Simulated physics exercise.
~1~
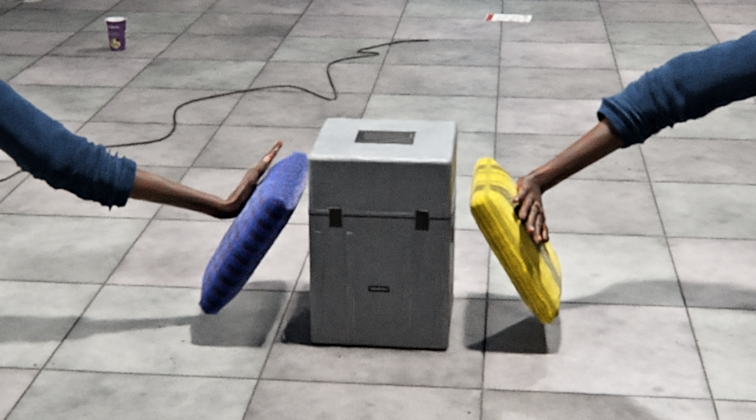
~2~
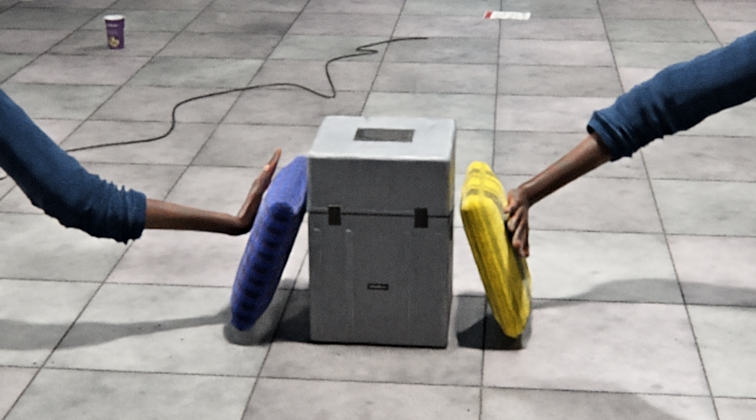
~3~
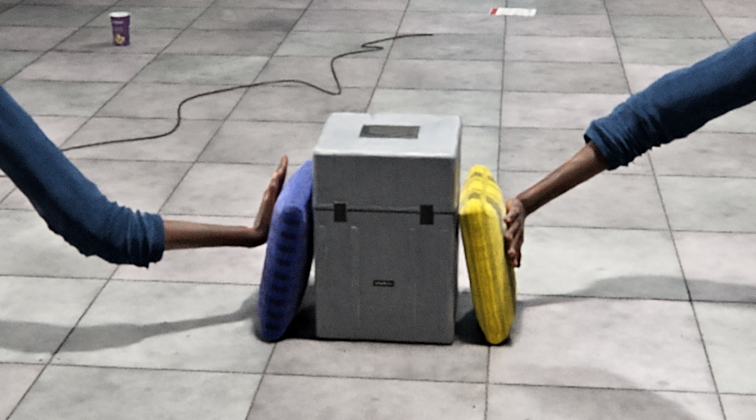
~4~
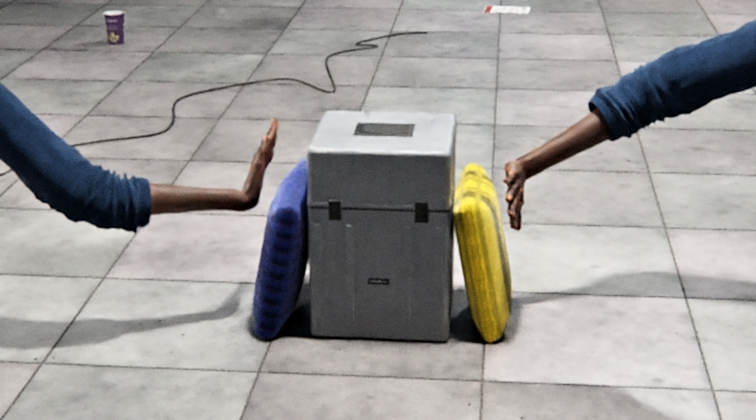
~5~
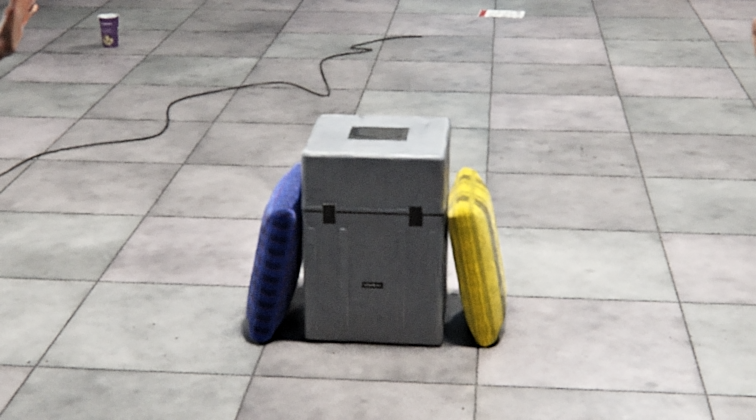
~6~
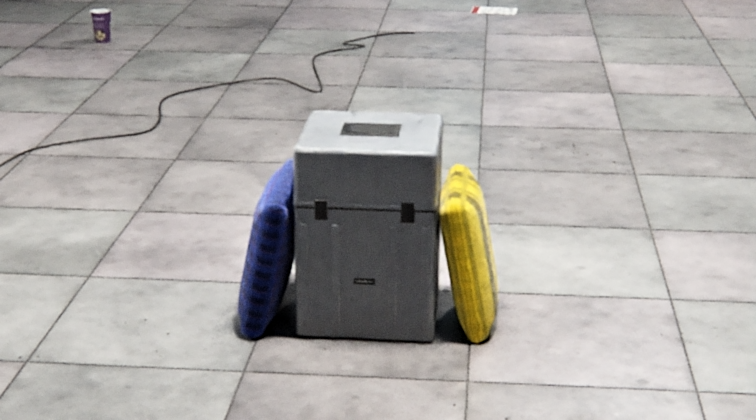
The clip shows two hands pressing a blue cushion and a yellow cushion against the left and right sides of a grey chest on a tiled floor. The hands let go and withdraw, and both cushions stay leaning against the chest.
